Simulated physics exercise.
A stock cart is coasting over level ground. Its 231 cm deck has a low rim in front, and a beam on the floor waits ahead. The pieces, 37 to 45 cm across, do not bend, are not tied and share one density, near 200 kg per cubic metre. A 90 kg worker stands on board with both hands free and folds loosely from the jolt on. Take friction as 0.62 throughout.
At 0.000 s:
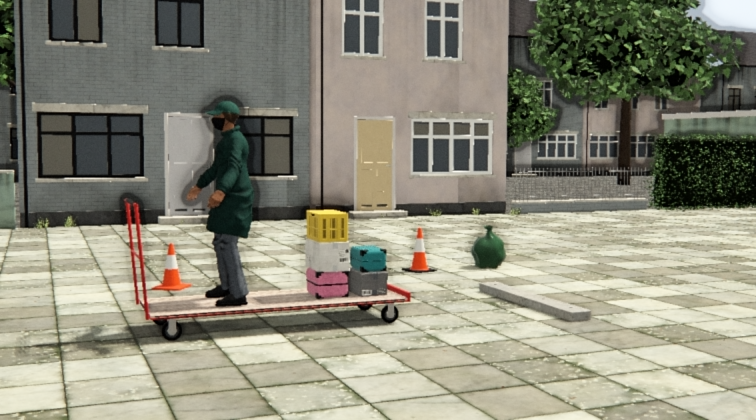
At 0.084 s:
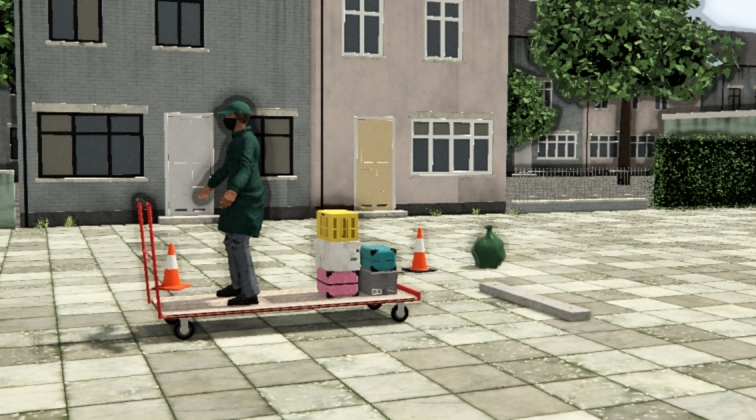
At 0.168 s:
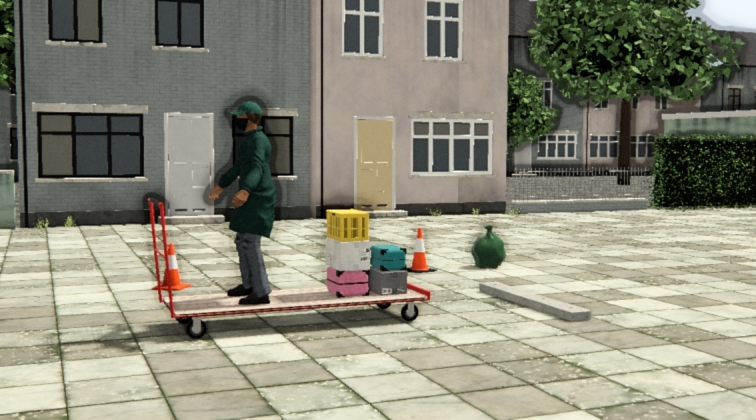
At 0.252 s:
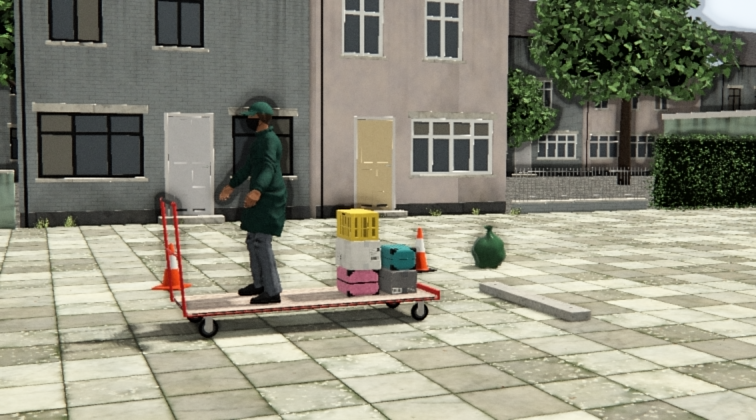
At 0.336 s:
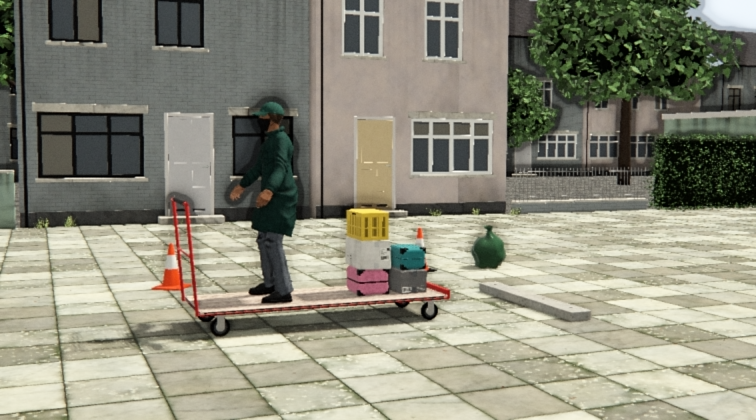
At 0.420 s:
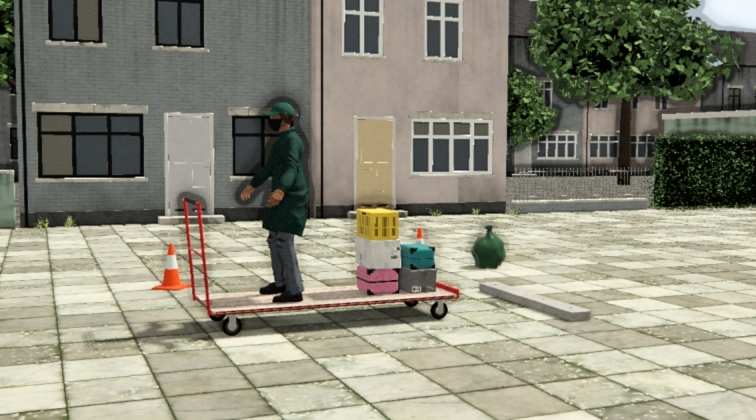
On a paved square before terraced houses, a worker in a green coat stands on a stock cart rolling right with stacked crates.
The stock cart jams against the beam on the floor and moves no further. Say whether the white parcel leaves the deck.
The white parcel stays on.
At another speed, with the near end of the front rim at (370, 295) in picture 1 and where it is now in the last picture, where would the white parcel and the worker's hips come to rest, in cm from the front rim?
Then white 20 behind, hips 80 behind.
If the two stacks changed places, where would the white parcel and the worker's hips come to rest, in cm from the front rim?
In that case white 40 past, hips 80 behind.
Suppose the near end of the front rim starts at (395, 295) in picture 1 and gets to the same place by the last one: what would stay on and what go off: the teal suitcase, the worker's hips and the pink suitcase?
Then teal off, hips on, pink on.
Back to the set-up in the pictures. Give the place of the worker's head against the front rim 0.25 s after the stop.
About 130 cm behind the rim.
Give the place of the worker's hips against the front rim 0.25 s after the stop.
Some 120 cm behind it.
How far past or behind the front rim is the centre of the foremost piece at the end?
About 50 cm past the rim.
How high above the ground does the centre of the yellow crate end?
About 15 cm.
Impact comes at 1.25 s.
After 1.50 s the white parcel is 52 cm behind the rim, tilted 15°, near (485, 244) in the last picture's view.
After 1.80 s the white parcel is 41 cm behind the rim, tilted 20°, near (494, 243) in the last picture's view.
After 2.25 s the white parcel is 36 cm behind the rim, tilted 5°, near (499, 246) in the last picture's view.
After 5.3 s, past the rim, teal suitcase and yellow crate; behind it, white parcel, pink suitcase, grey parcel and the worker's hips.
